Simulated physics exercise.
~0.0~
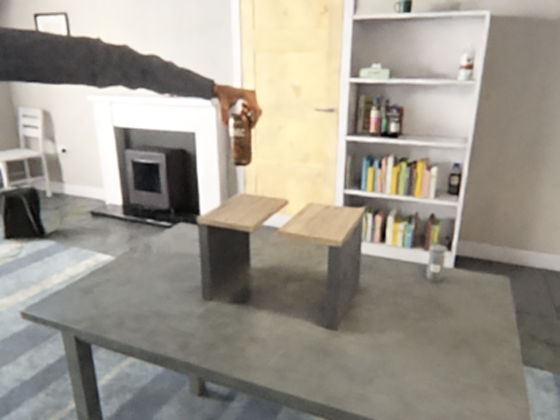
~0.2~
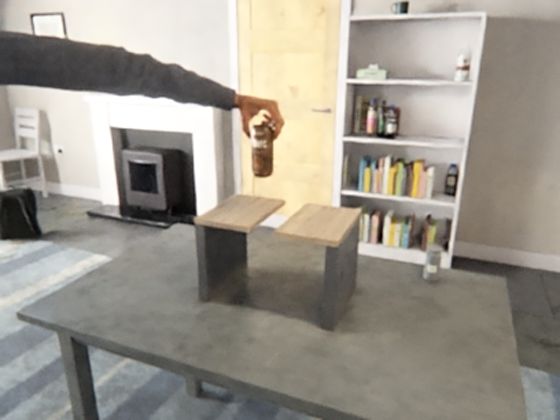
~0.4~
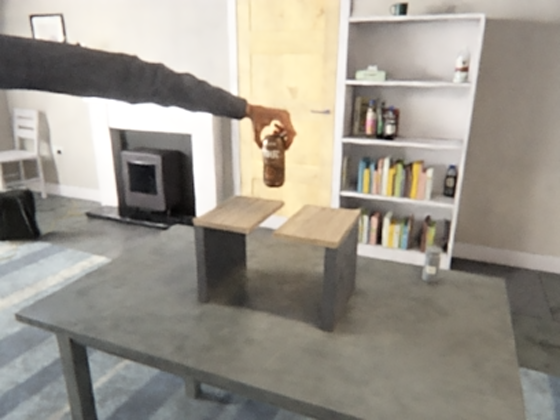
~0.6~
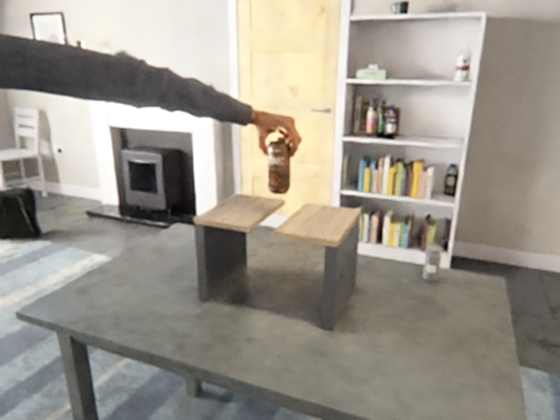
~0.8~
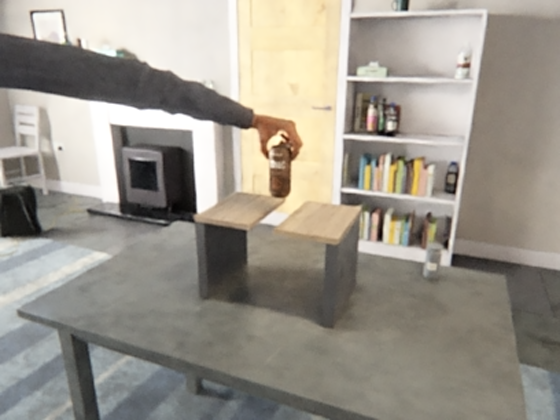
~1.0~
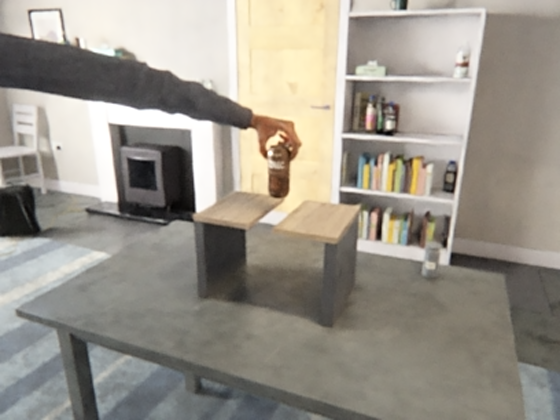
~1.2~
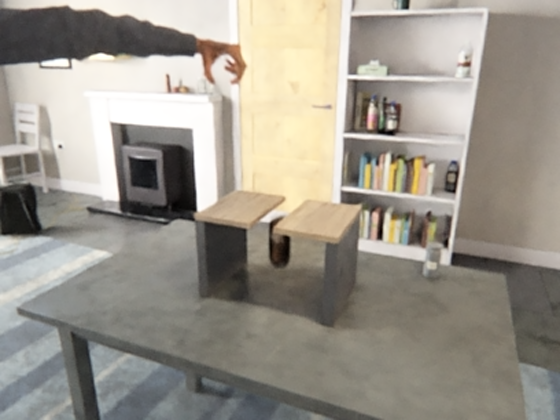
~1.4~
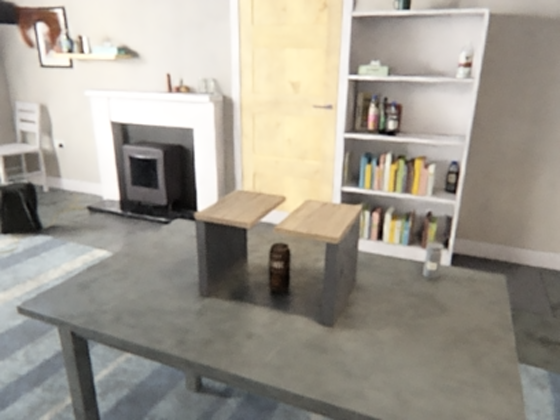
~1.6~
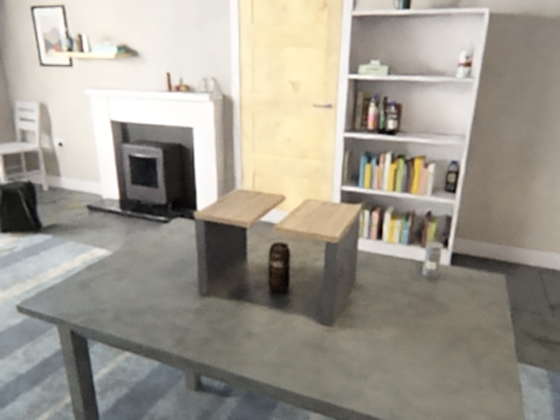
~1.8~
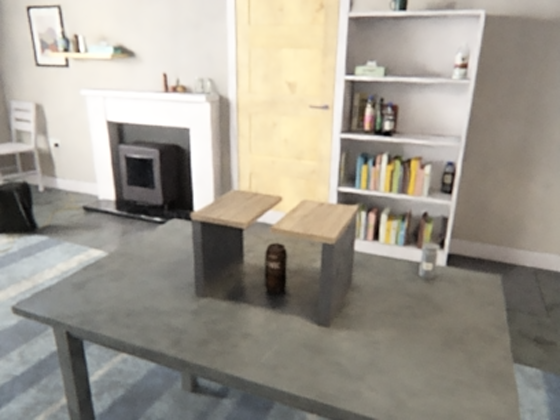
A brown can, held upright in a dark-sleeved person's hand, moves right and then down toward a stand with two wooden ledges and a gap between them. The stand sits on a grey table, with a small greyish shaker to its right and a fireplace and bookshelf behind. The hand pauses with the can just above the gap, then lets go and draws back to the left. The can drops between the ledges without being stopped by them. It comes to rest upright on the table beneath the gap, while the shaker remains in its place.
